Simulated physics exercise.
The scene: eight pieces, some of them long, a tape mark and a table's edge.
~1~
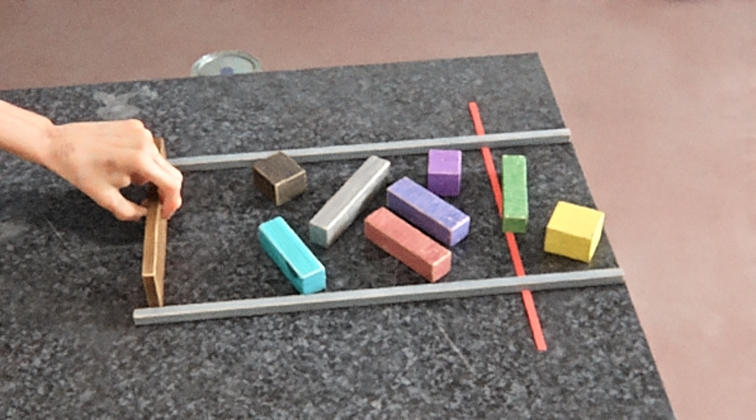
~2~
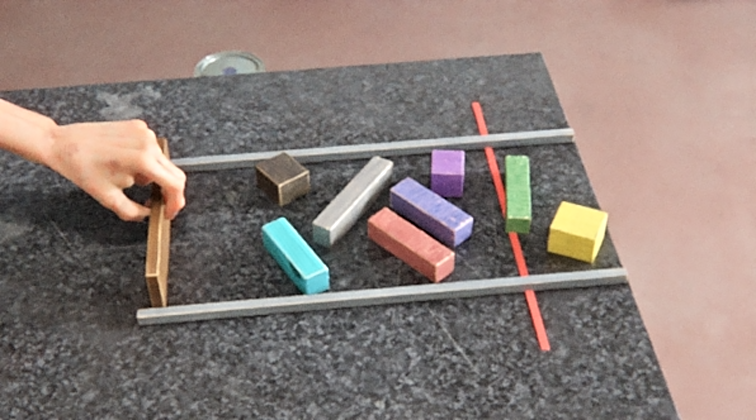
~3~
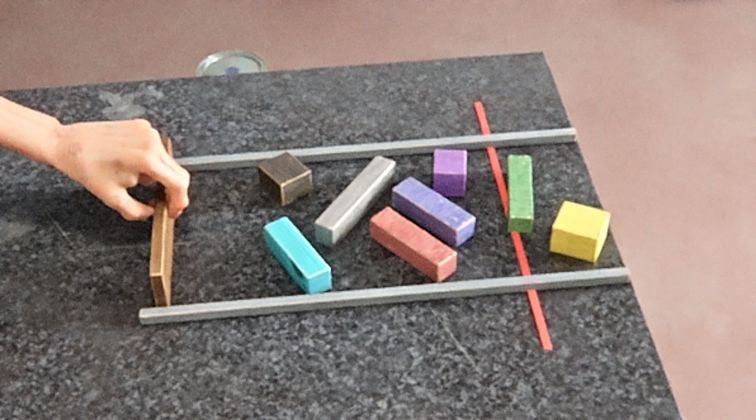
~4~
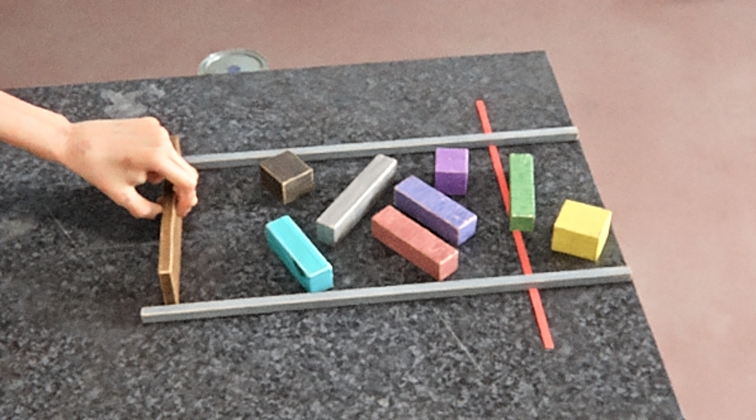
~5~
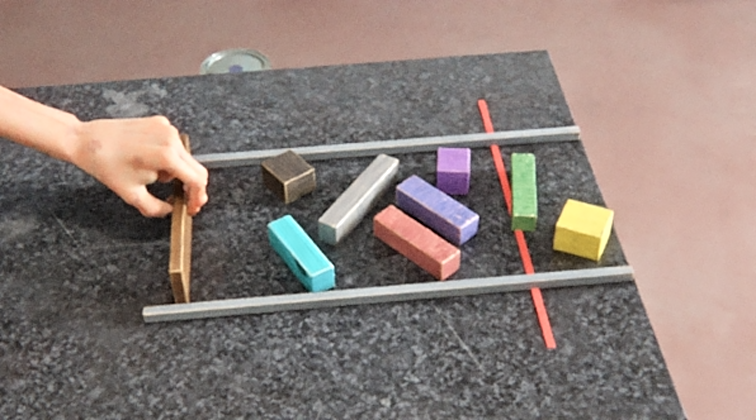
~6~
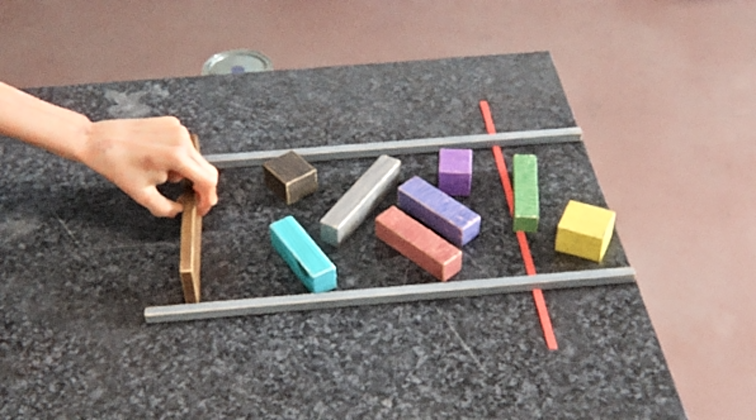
A hand sliding a wooden board slowly rightward between two rails on a dark speckled table, the scattered coloured blocks ahead staying still.
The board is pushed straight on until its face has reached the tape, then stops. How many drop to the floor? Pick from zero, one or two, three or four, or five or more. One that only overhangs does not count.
Outcome: The number that fall off is one or two.
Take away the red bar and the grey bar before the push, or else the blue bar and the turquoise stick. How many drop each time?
0 in the first case, 0 in the second.
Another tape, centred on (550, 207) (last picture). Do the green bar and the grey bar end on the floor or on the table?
The green bar falls; the grey bar remains up.
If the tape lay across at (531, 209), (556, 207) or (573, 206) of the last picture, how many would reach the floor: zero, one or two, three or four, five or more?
Taking them in turn, three to four; three to four; five or over.
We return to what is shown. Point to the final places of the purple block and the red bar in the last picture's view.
First (584, 154), then (580, 235).
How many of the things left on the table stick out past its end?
The number is 2.
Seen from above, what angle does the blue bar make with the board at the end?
Some 5 degrees.
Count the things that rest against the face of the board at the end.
2 of them.
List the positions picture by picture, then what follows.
In the first picture, yellow block (574, 232); green bar (514, 193); purple block (444, 173); board (157, 220); tape (503, 211).
In the second picture, green bar (517, 194); grey bar (354, 202).
In the third picture, purple block (450, 173); board (164, 220).
In the fourth picture, yellow block (581, 230); black block (287, 177).
In the fifth picture, green bar (523, 192); blue bar (437, 210).
In the sixth picture, yellow block (585, 231); green bar (525, 193); purple block (455, 172); board (192, 217); tape (514, 210).
Early on, none off yet; yellow block at rest near (585, 231); green bar at rest near (525, 193); purple block at rest near (455, 172).
A while later, none off yet; yellow block at rest near (585, 231); green bar at rest near (525, 193); purple block travelled a little near (469, 167).
Further along, none off yet; yellow block travelled a little near (605, 236); green bar travelled about its own width near (580, 185); purple block travelled well along near (543, 157).
Finally, the number that fall off is one or two; lost, green bar and yellow block.
